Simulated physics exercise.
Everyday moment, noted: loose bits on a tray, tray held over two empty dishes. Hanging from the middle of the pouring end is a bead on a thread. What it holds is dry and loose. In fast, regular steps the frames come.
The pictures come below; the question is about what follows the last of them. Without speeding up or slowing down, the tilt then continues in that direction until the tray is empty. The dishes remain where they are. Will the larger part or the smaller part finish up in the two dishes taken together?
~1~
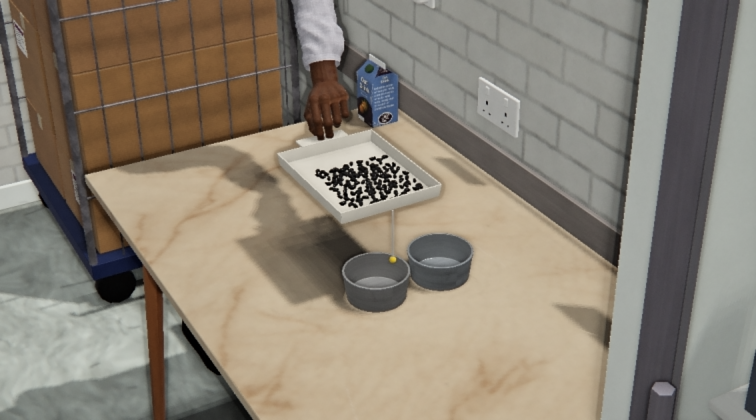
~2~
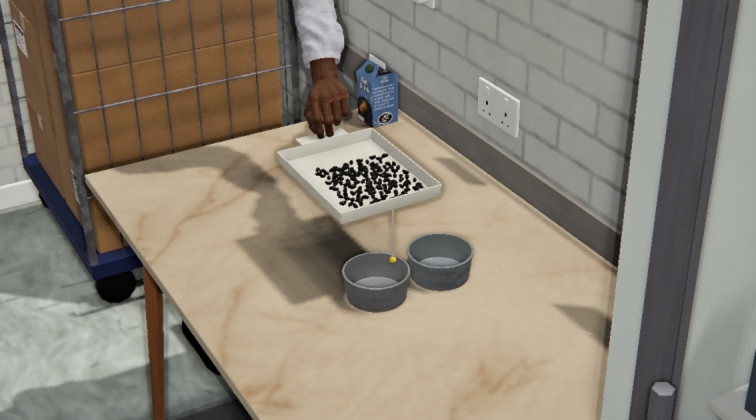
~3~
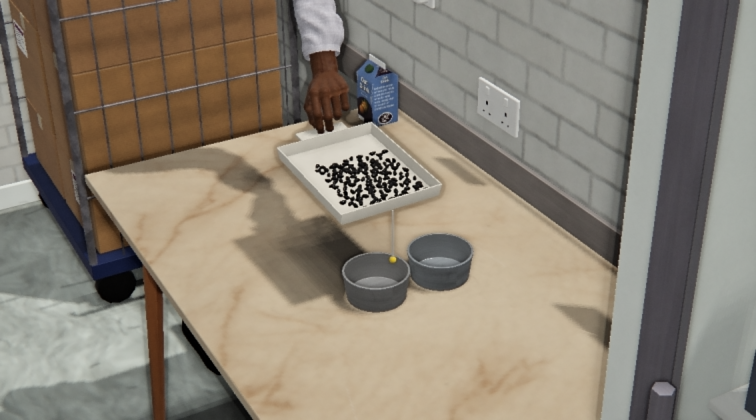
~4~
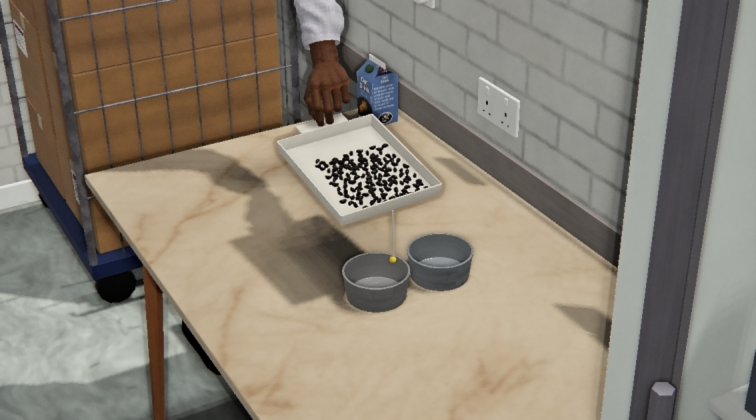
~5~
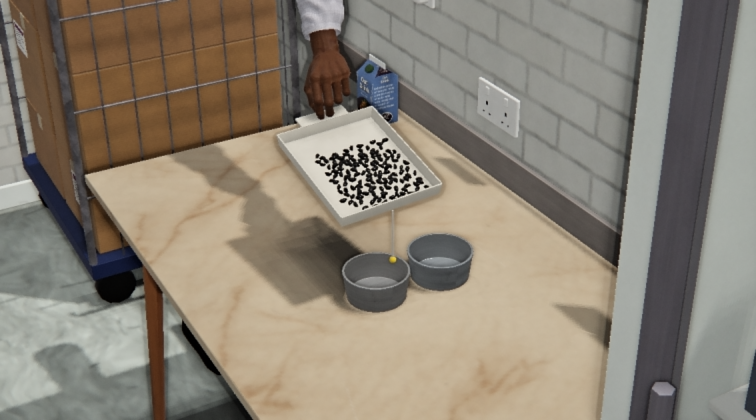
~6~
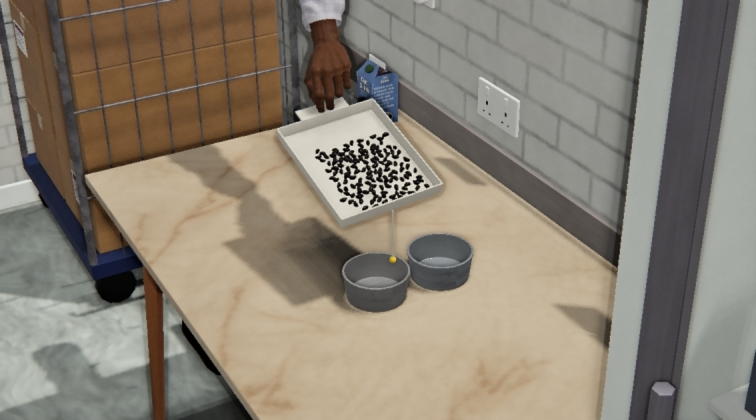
The smaller part does.
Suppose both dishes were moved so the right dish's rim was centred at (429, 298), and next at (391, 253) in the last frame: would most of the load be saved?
Result - try one, below the halfway mark; try two, below the halfway mark.
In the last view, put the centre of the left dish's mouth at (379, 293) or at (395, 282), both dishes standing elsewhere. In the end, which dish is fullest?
Well, the left-side one at the first spot and the left-side one at the second.
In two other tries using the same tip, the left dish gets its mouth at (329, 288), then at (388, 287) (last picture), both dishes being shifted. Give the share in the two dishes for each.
Trial 1 around 40 percent, trial 2 around 60 percent.
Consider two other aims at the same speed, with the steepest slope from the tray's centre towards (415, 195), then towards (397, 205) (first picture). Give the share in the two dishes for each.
The first try would leave around 80 per cent there, the second around 10 per cent.
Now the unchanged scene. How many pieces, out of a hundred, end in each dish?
For the left dish 20 per cent, for the right dish 0.
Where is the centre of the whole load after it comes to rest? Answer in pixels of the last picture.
Once nothing moves, the middle sits near (386, 319).
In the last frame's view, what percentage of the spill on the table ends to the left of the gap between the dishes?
Roughly 70 in a hundred.
Soon, tray tipped steeply; nearly all on the tray; a stray few in the air.
A while on, tray tipped right over; nearly all on the tray; a stray few outside both; a stray few in the air.
Towards the end, tray tipped past a quarter turn; about a quarter in the left dish; most outside both.
Finally, tray tipped past a quarter turn; about a quarter in the left dish; none in the right dish; most outside both.
